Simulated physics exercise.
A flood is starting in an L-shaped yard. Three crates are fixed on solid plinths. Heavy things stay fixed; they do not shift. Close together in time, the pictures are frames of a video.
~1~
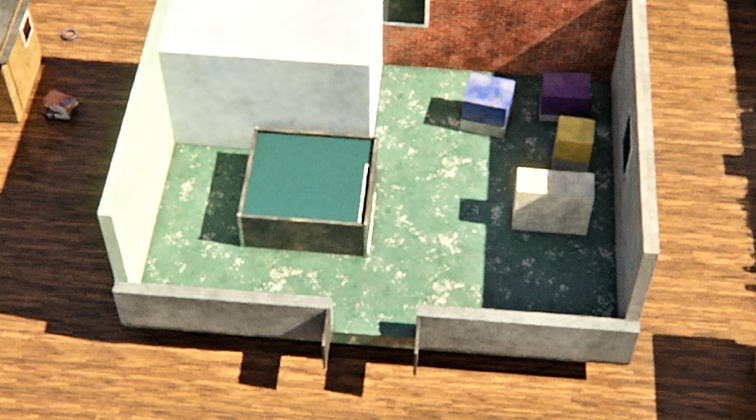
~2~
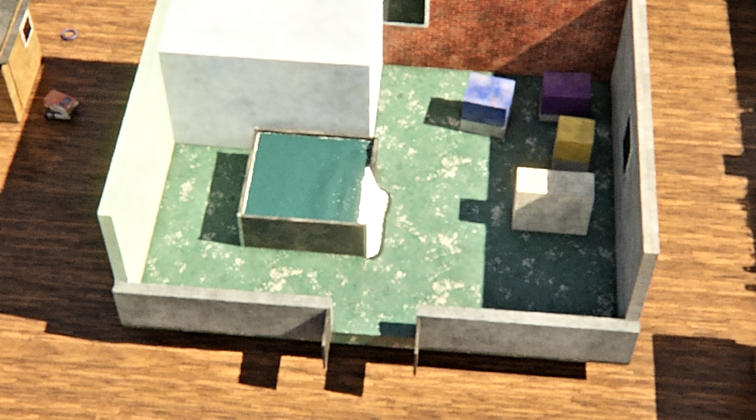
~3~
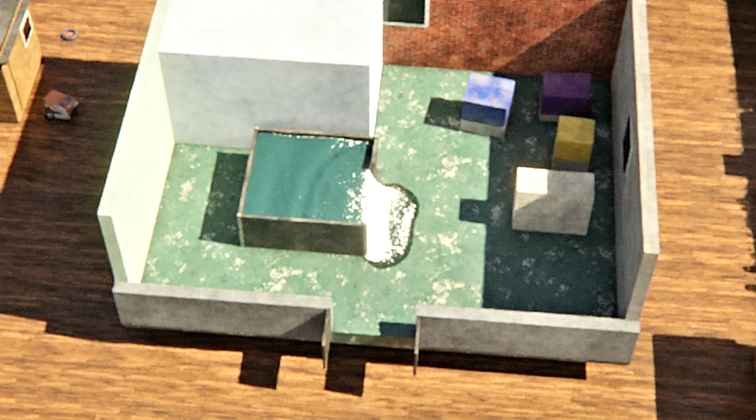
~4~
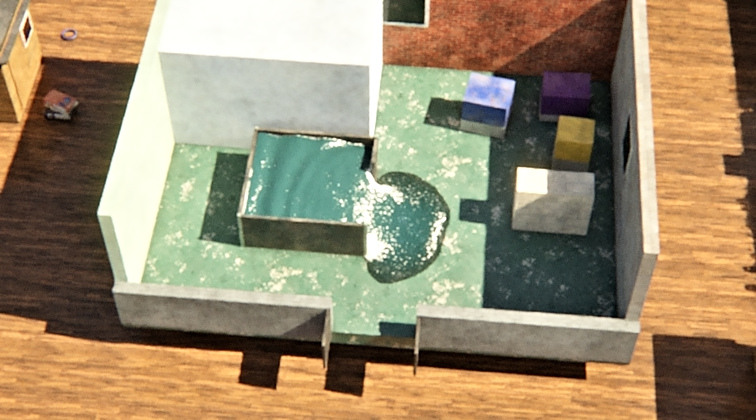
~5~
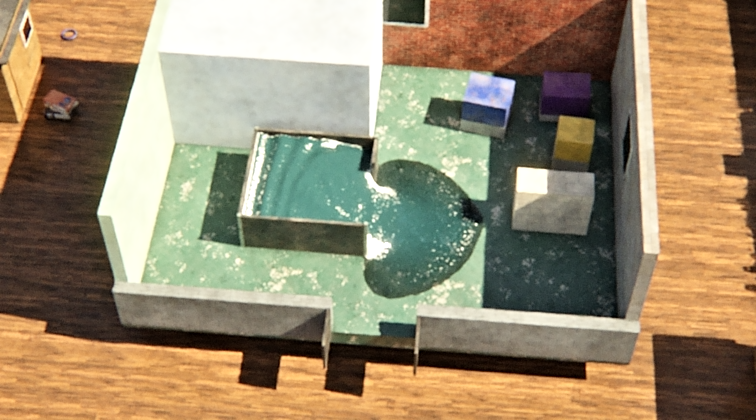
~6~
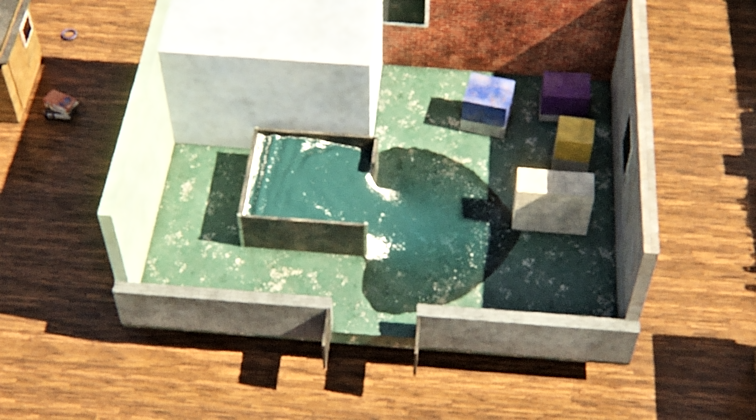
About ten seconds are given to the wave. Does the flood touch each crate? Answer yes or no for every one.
Blue crate: No; yellow crate: No; purple crate: Yes.
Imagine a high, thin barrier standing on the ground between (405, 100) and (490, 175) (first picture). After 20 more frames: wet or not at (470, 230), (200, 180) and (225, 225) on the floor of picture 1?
The first point comes out inundated, the next unwetted, the last unwetted.
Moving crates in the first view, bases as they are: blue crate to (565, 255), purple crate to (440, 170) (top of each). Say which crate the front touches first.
Answer: The purple-painted one.
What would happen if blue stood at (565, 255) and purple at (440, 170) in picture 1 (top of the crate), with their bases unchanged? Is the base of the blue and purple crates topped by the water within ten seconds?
Blue crate: Is overtopped. Purple crate: Is overtopped.
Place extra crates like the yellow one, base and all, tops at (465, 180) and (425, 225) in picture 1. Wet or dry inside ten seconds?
Going in order, the first does get wet and the second does get wet.
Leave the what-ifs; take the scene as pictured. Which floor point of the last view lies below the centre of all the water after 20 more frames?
I reckon somewhere around (471, 229).
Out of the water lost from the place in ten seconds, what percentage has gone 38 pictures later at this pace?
My estimate is roughly 30 percent.
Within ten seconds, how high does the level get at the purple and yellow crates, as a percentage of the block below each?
I'd put it at some 160 % for one and some 70 % for the other, in that order.
A moment on, water covers 45 % of the floor; the blue crate water round its plinth, the yellow crate water round its plinth, the purple crate not reached.
Next, water covers 50 % of the floor; the blue crate water round its plinth, the yellow crate water round its plinth, the purple crate water round its plinth.
Then, water covers 55 % of the floor; the blue crate water round its plinth, the yellow crate water round its plinth, the purple crate water round its plinth.
Later, water covers 75 % of the floor; the blue crate water round its plinth, the yellow crate water round its plinth, the purple crate water round its plinth.
In the end, water covers 90 % of the floor; the blue crate stayed above the water, the yellow crate stayed above the water, the purple crate was topped.
